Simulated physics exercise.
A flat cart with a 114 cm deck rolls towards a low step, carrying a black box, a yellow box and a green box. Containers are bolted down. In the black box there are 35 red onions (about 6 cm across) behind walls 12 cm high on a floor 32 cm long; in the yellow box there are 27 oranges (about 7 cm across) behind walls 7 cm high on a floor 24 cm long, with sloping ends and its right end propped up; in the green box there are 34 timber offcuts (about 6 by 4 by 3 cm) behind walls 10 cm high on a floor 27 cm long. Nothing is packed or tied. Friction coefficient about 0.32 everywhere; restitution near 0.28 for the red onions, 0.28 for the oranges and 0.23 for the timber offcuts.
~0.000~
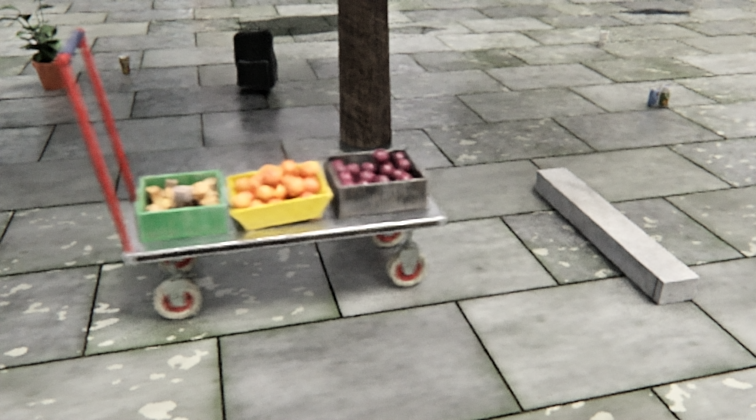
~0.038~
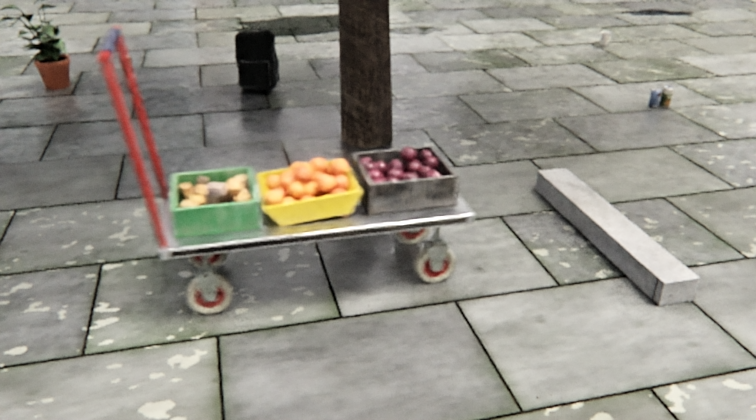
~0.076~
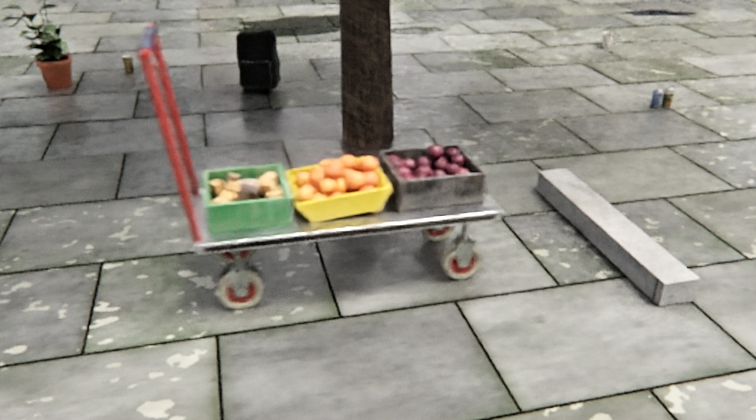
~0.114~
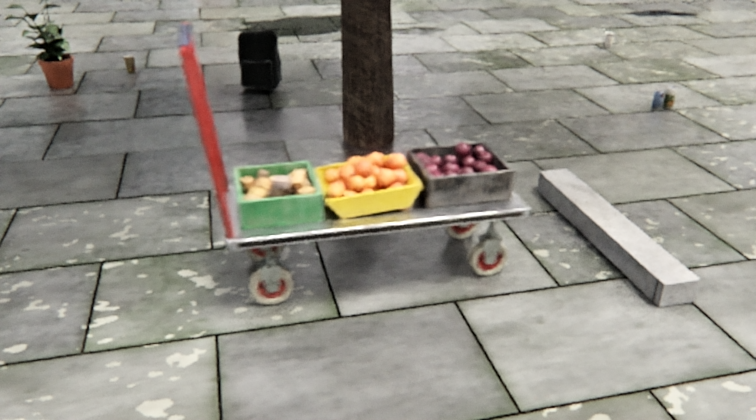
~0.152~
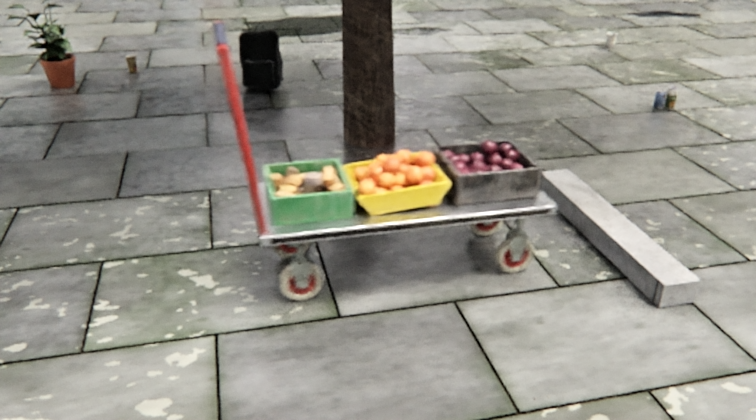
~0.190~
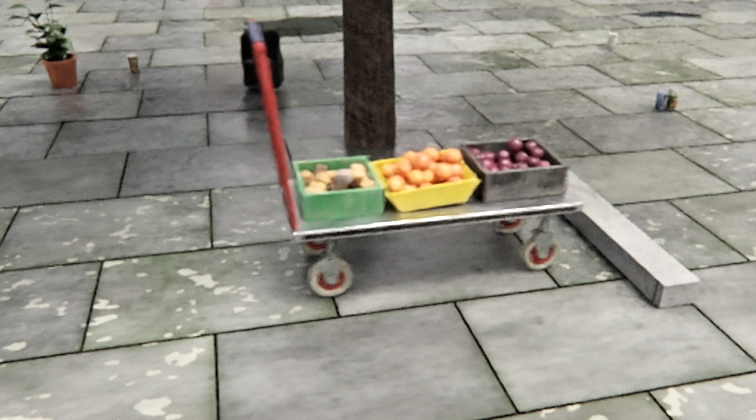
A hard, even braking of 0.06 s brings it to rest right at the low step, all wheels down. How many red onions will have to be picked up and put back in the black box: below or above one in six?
Out of the black box go less than a sixth of the red onions.
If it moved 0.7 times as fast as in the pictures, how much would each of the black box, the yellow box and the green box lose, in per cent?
In that case black box 0, yellow box 30, green box 10 per cent.
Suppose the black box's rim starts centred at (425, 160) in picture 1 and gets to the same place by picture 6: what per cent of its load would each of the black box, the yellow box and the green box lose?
Then black box 0, yellow box 20, green box 10 per cent.
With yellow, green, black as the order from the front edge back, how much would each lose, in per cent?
Then black box 10, yellow box 50, green box 10 per cent.
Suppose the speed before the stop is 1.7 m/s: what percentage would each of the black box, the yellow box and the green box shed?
In that case black box 0, yellow box 0, green box 10 per cent.
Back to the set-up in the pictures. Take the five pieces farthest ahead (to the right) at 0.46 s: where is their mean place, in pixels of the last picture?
Near (596, 150).
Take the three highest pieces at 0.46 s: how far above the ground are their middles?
About 64 cm.
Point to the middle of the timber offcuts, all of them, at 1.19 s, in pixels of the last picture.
At about (407, 185).
After 0.24 s, it begins to slow.
After 0.34 s, black box 35 in, 0 out, yellow box 26 in, 1 out and green box 32 in, 2 out.
After 0.46 s, black box 34 in, 1 out, yellow box 17 in, 10 out and green box 32 in, 2 out.
After 0.69 s, black box 34 in, 1 out, yellow box 15 in, 12 out and green box 32 in, 2 out.
Final count (at 1.19 s), black box 34 in, 1 out, yellow box 15 in, 12 out and green box 32 in, 2 out. Asked share, 1 of 35, 3 per cent.
